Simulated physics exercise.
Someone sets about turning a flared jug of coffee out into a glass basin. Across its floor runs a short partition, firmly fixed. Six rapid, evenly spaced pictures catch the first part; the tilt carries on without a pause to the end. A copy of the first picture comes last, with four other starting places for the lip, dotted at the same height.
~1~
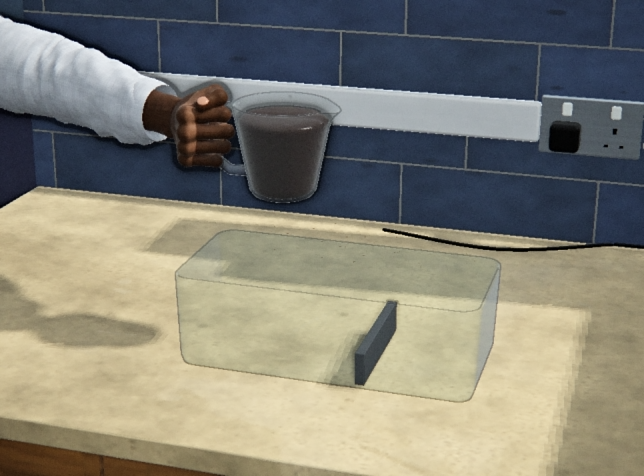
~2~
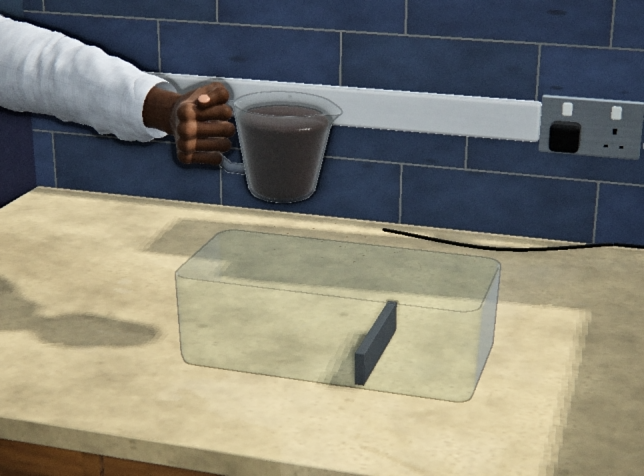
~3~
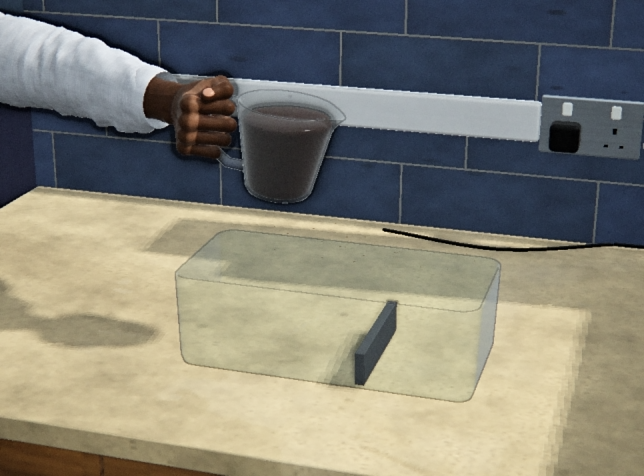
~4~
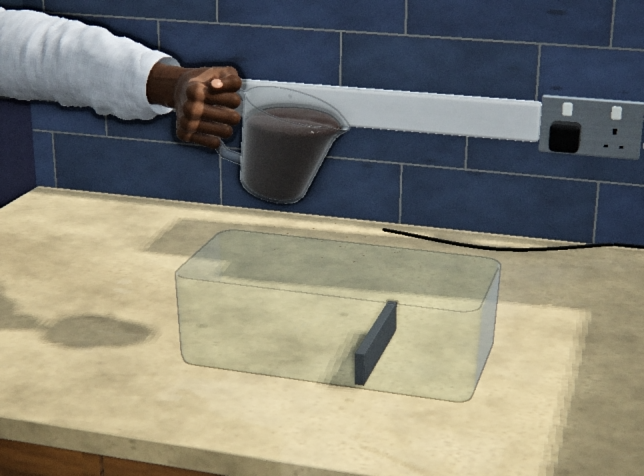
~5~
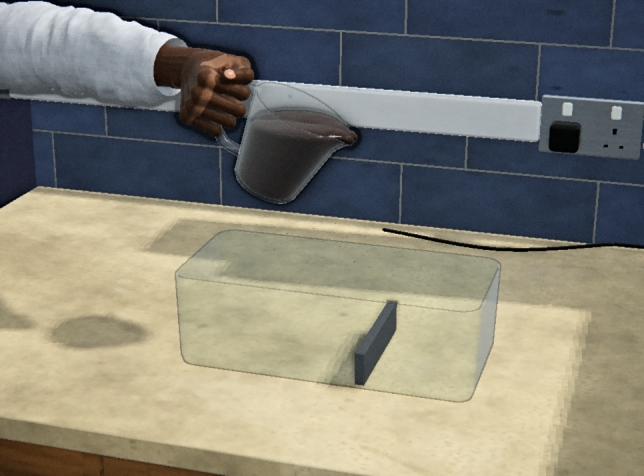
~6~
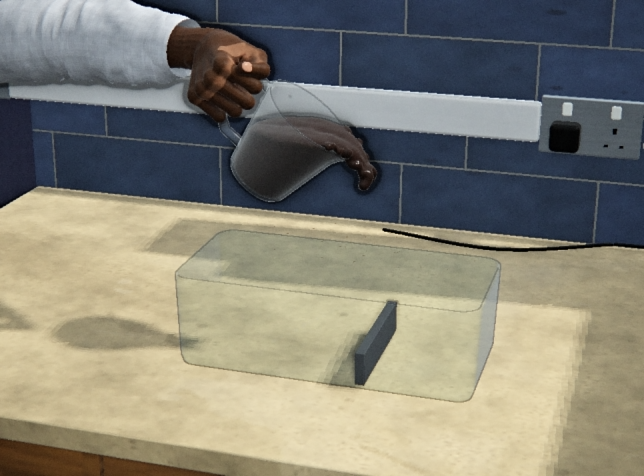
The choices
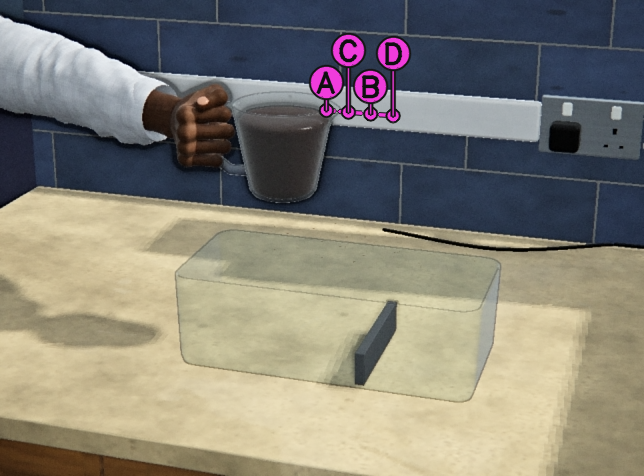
A hand tilts a clear jug rightward above a glass basin, and dark liquid leaves its lip.
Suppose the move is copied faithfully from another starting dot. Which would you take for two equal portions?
The best place is A.
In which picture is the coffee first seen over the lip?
Picture 5.
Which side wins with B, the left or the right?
The right side.
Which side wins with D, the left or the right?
The right one.
On the marked copy, A at (326, 110); B at (370, 114); C at (348, 112); D at (393, 115).
With A, about 50 % ends left of the wall and 49 % right of it.
With B, about 8 % ends left of the wall and 90 % right of it.
With C, about 19 % ends left of the wall and 79 % right of it.
With D, about 12 % ends left of the wall and 85 % right of it; 3 % is lost outside.
